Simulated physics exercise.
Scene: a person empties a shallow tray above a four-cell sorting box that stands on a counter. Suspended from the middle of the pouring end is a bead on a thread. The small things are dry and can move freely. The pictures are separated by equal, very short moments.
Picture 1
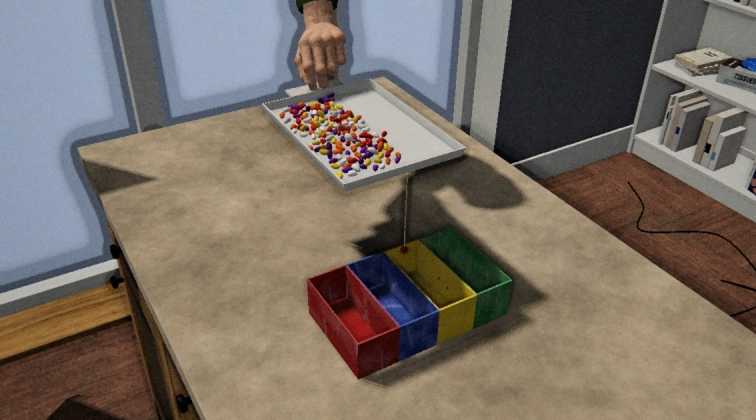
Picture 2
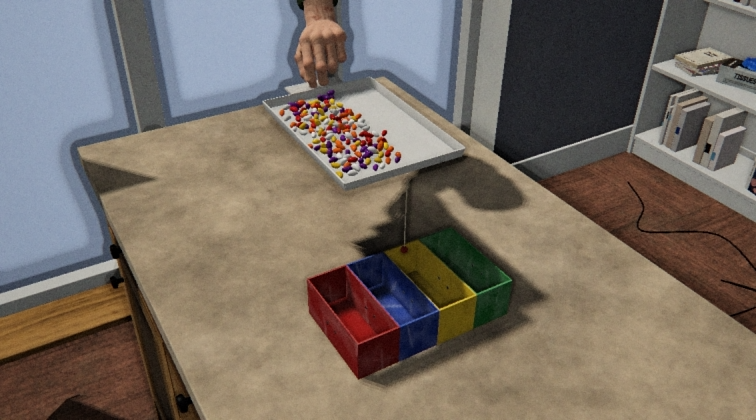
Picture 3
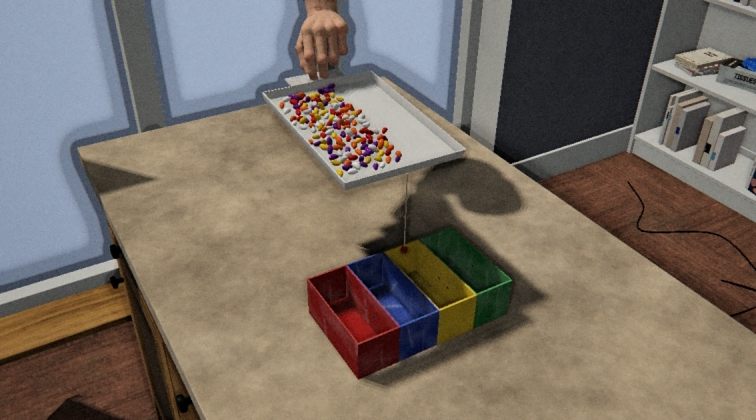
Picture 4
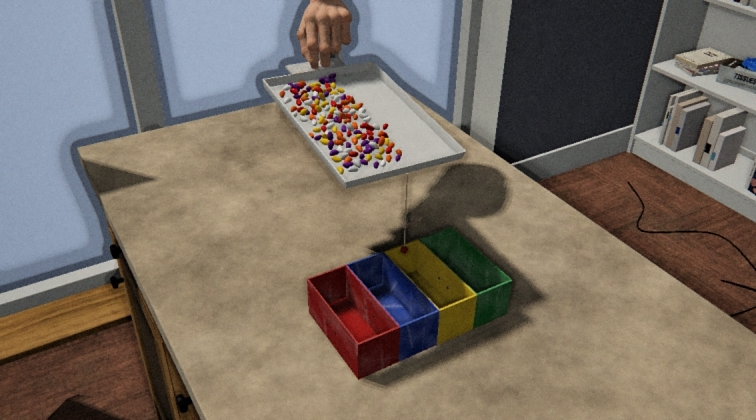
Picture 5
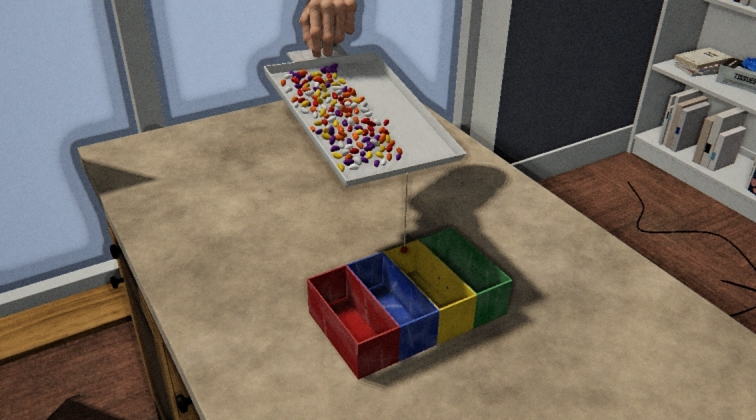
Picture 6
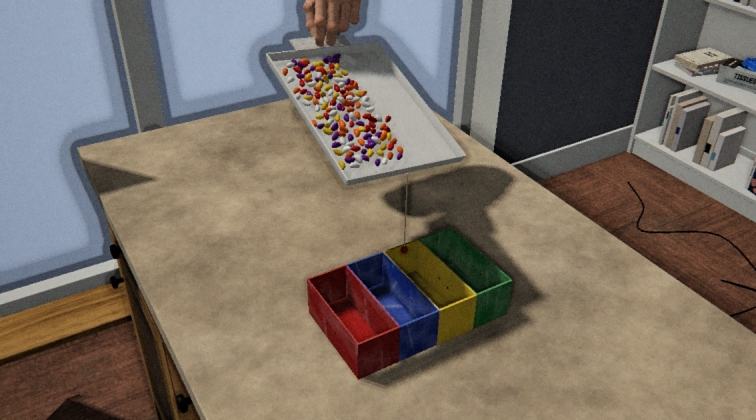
A person's hand grips the far end of a shallow white tray of mixed jelly beans above a brown counter, seen from above at an angle in a room with shelves at right. Below the tray, a bead hangs on a thread over a box with red, blue, yellow and green cells. The hand slowly raises the far end, steepening the tray slightly, while the camera stays still.
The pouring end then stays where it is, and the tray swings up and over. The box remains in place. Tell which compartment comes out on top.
It is green that comes out on top.
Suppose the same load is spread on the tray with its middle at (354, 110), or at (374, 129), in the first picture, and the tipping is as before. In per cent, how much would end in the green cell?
You'd get about 50 per cent first and about 60 per cent second.
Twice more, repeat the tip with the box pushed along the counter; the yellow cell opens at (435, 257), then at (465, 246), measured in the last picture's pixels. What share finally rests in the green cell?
The first try gives 40 per cent, the second 0 per cent.
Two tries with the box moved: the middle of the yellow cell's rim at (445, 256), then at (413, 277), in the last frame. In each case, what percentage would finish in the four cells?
About 90 in a hundred, then about 60 in a hundred.
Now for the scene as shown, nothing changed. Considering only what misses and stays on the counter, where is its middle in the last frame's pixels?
Centre: Close to (508, 275).
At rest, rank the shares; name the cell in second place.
Rank 2: That yellow cell.
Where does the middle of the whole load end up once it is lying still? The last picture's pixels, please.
I'd mark it at roughly (458, 289).
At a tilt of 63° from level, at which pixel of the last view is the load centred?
Look around (426, 150) in the last picture.
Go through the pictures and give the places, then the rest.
Corners of the pouring end at (345, 182) and (462, 147), level; middle of the load at (339, 133), jelly beans; bead on its thread at (404, 250); red cell at (379, 350); blue cell at (419, 332); yellow cell at (457, 316); green cell at (492, 301), in the first frame.
Corners of the pouring end at (345, 182) and (462, 147), level; middle of the load at (339, 132), in the second frame.
Corners of the pouring end at (346, 181) and (463, 148), tipped barely, lowest at the right corner; middle of the load at (339, 127), in the third frame.
Corners of the pouring end at (347, 180) and (463, 150), tipped a little, lowest at the right corner; middle of the load at (340, 121), in the fourth frame.
Corners of the pouring end at (347, 179) and (463, 152), tipped a little, lowest at the right corner; middle of the load at (341, 114), in the fifth frame.
Corners of the pouring end at (349, 178) and (463, 154), tipped clearly, lowest at the right corner; middle of the load at (343, 108); red cell at (379, 350); blue cell at (419, 332); yellow cell at (457, 316); green cell at (492, 301), in the sixth frame.
Soon, tray tipped steeply; nearly all on the tray; a stray few in the green cell; a small part falling or outside the box.
A while on, tray tipped past a quarter turn; about half on the tray; about a quarter in the green cell; a small part in the yellow cell; a stray few in the blue cell; about a quarter falling or outside the box.
Towards the end, tray tipped past a quarter turn; about half in the green cell; about a quarter in the yellow cell; a small part in the blue cell; a small part falling or outside the box.
Finally, tray tipped past a quarter turn; about half in the green cell; about a quarter in the yellow cell; a small part in the blue cell; none in the red cell; a small part outside the box.
